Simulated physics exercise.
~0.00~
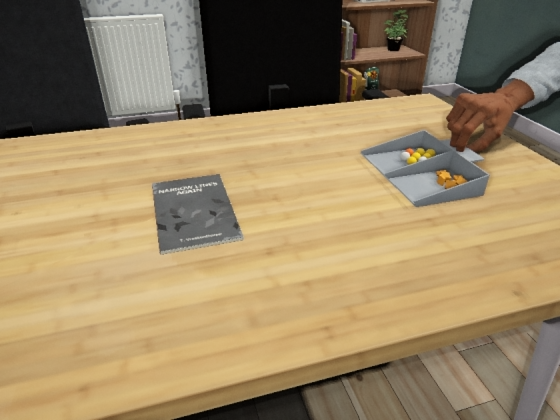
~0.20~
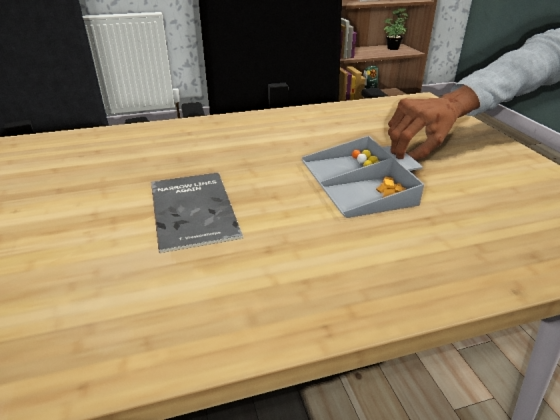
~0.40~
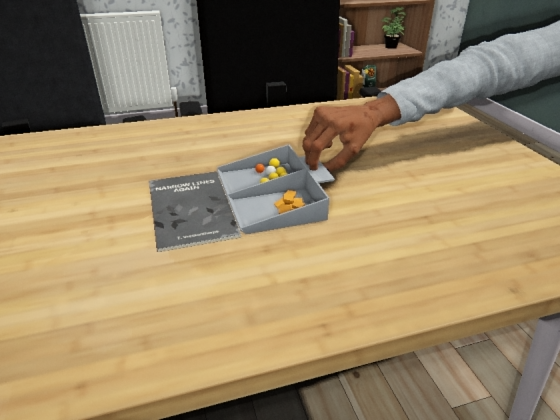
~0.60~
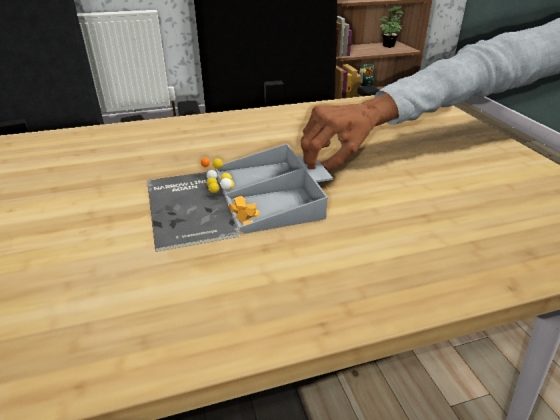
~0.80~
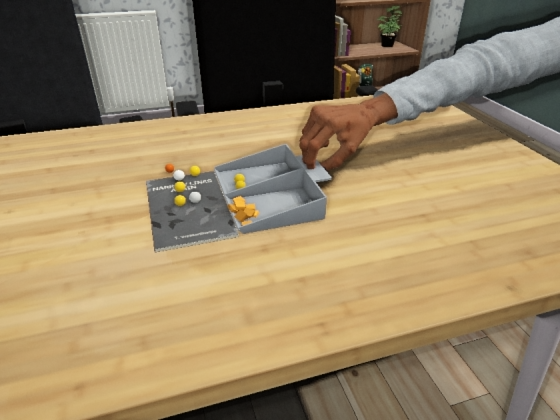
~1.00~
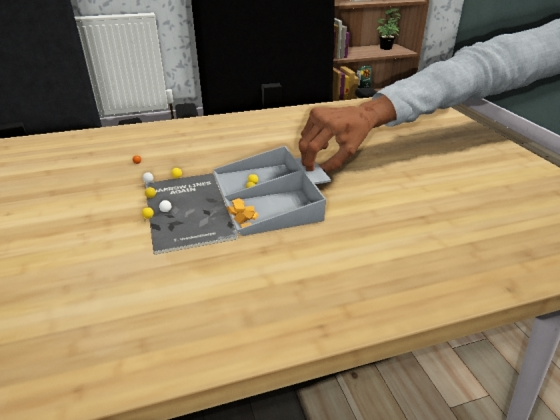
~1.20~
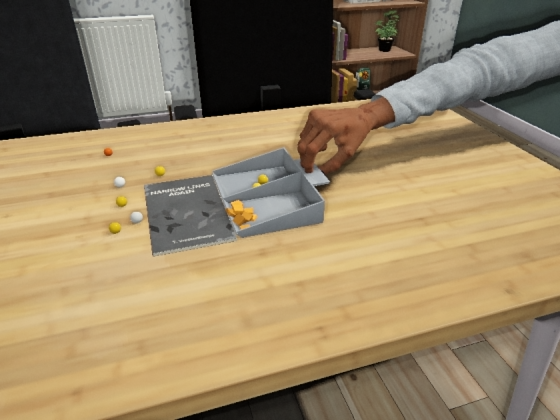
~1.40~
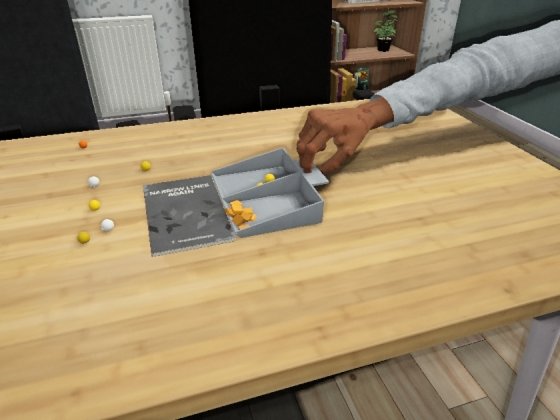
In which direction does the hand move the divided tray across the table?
The hand moves the tray to the left, towards the thin book.
